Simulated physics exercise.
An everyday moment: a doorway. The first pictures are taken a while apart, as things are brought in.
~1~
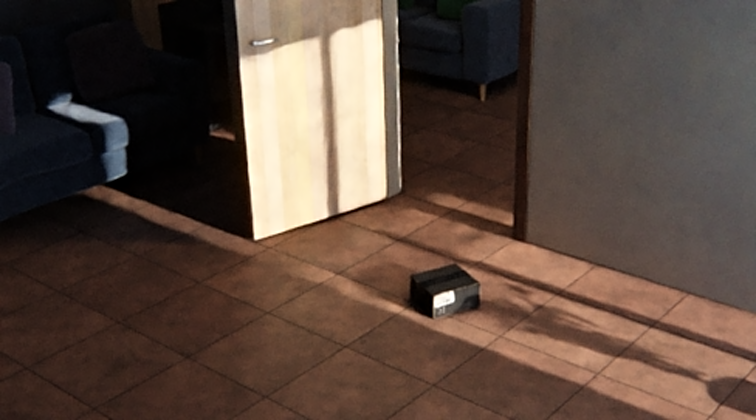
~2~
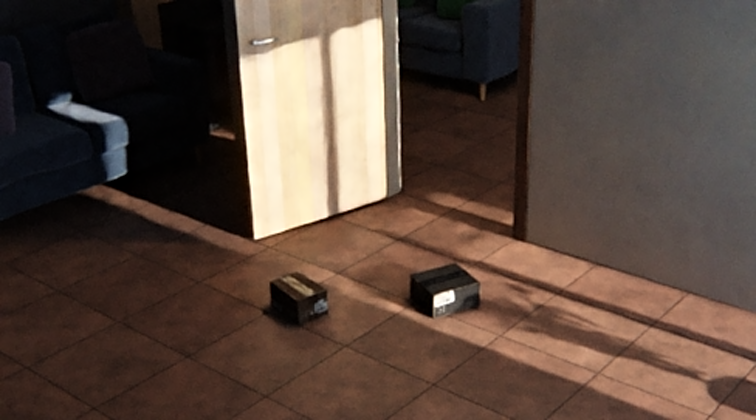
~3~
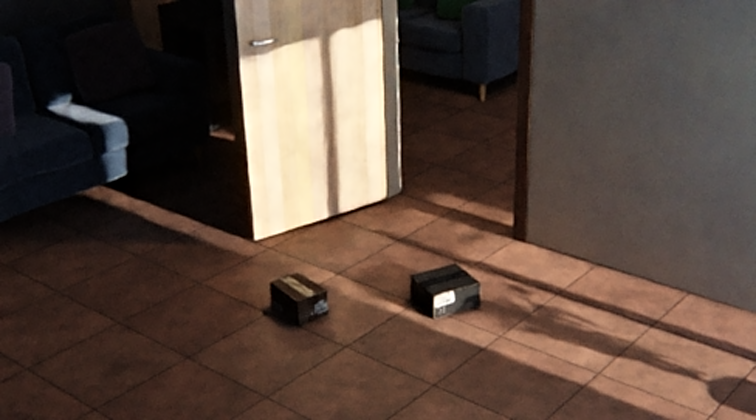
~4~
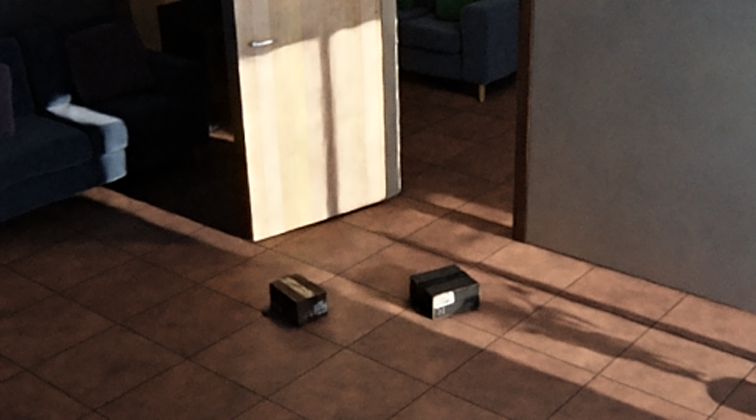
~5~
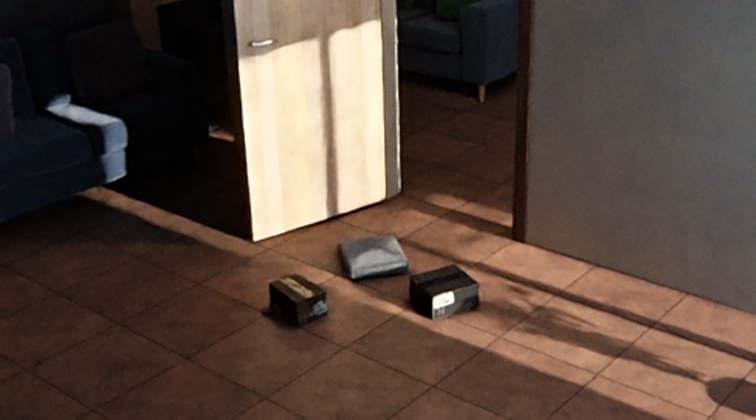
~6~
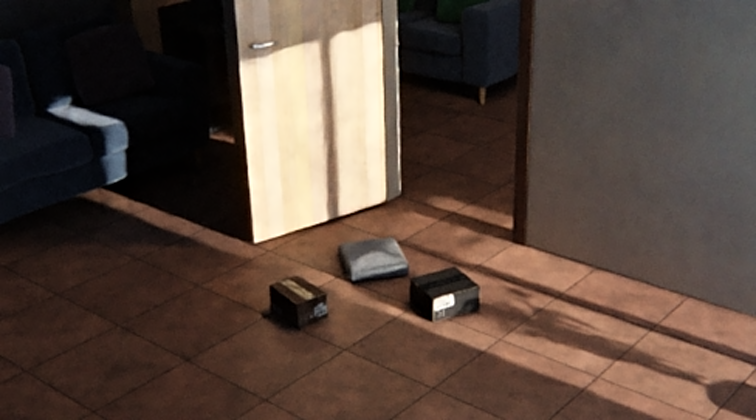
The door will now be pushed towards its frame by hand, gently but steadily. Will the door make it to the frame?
In the end the door shuts.
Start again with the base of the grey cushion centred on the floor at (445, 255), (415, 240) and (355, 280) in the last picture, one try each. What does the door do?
In the first case it jams; in the second case it closes; in the third case it shuts.
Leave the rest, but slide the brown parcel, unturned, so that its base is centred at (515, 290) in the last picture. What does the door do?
Then it reaches the frame.
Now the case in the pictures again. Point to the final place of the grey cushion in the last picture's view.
At about (500, 266).
Then, 1.20 s on from there, door at 67°; grey cushion shifted a little near (383, 261).
Then, 1.70 s on from there, door at 45°; grey cushion shifted about its own width near (434, 266); black parcel shifted a little.
Then, 2.20 s on from there, door at 23°; grey cushion shifted well along near (489, 265); black parcel shifted a little.
In the end, door at 0°; moved from the start, grey cushion; the other 2 unmoved. At the end, from the last picture's camera, grey cushion near (500, 266).
